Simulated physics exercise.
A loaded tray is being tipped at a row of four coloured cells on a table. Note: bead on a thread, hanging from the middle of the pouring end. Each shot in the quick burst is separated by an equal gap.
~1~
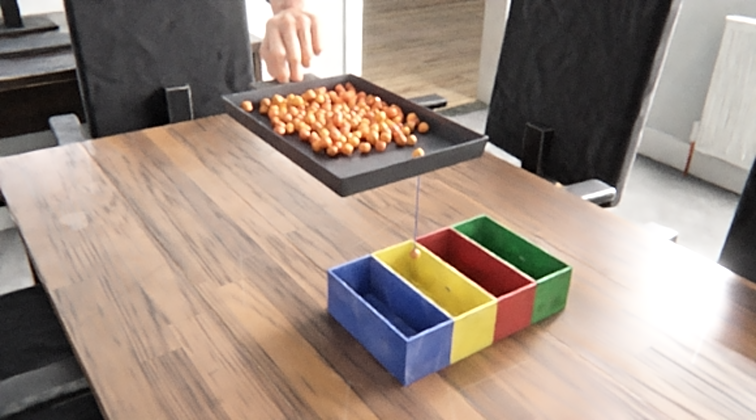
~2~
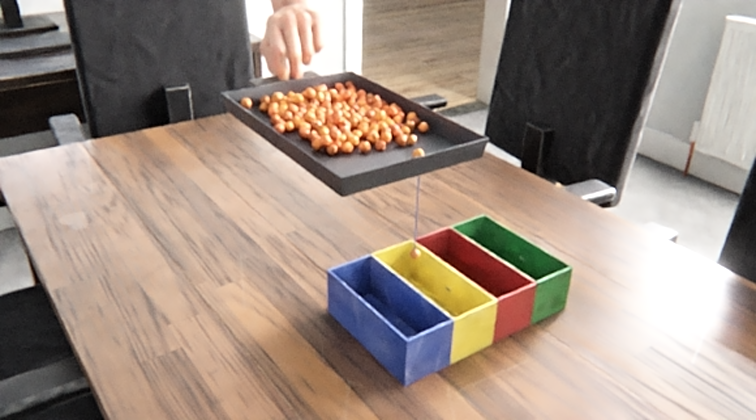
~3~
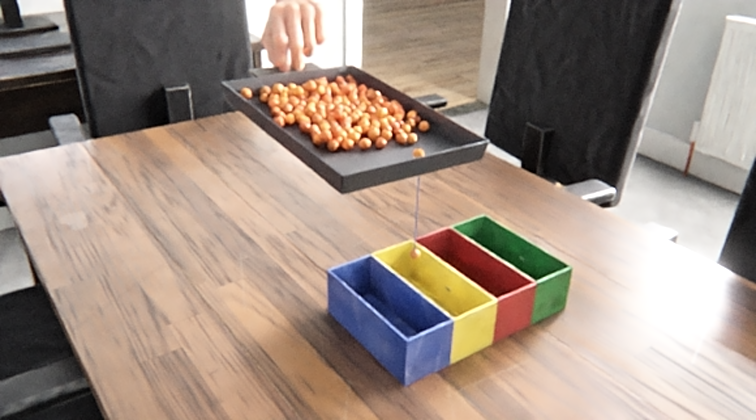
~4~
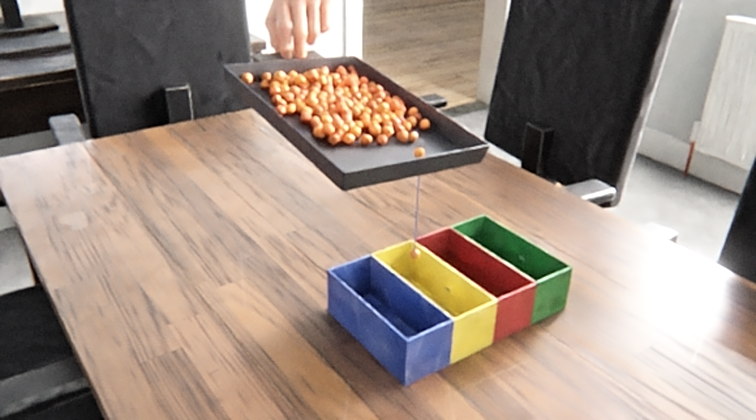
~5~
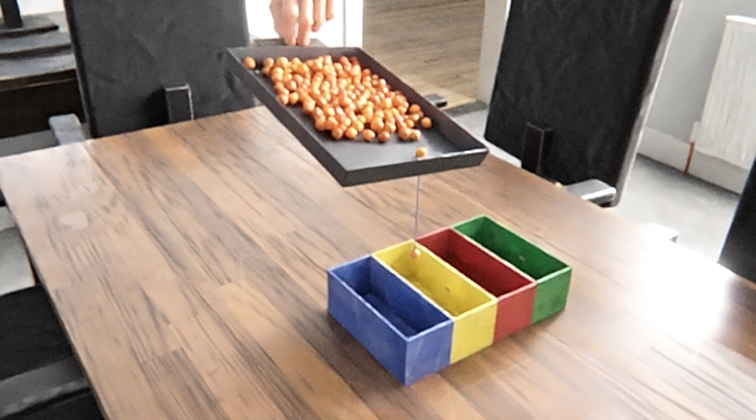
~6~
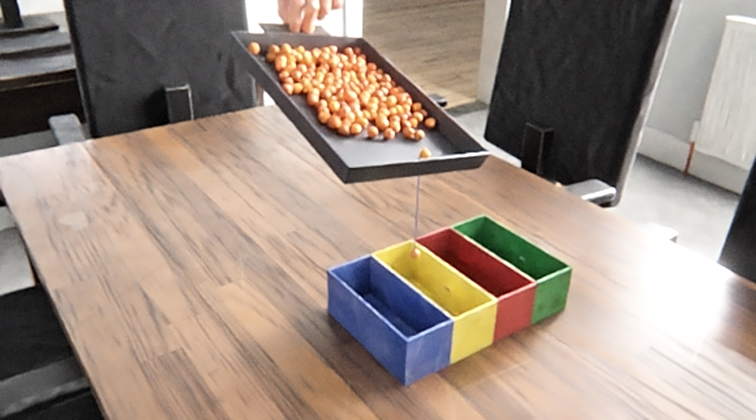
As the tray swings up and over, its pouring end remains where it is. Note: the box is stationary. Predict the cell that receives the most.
Most of it goes into the red cell.
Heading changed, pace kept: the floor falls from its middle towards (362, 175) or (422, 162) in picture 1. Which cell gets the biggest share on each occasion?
First try: The blue one. Second try: Red.
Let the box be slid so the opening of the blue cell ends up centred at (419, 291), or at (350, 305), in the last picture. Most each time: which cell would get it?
Try 1 - that red cell; try 2 - the green cell.
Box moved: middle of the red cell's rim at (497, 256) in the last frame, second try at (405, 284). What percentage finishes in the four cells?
Roughly 100% on the first try and 20% on the second.
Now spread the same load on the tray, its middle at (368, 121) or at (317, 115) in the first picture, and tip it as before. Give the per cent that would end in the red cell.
The first start gives 60 percent and the second 60 percent.
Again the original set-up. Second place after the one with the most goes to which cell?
The green cell.
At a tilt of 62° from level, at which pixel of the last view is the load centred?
The load is centred around (437, 116).
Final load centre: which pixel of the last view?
(478, 286).
Soon, tray tipped steeply; nearly all on the tray; a stray few in the red cell; a stray few falling or outside the box.
A while on, tray tipped past a quarter turn; about a third on the tray; about a quarter in the red cell; about a quarter in the green cell; a stray few in the blue cell; a stray few in the yellow cell; a small part falling or outside the box.
Towards the end, tray tipped past a quarter turn; about two thirds in the red cell; about a third in the green cell; a stray few in the blue cell; a stray few falling or outside the box.
Finally, tray tipped past a quarter turn; about two thirds in the red cell; about a third in the green cell; a stray few in the blue cell; none in the yellow cell; a stray few outside the box.
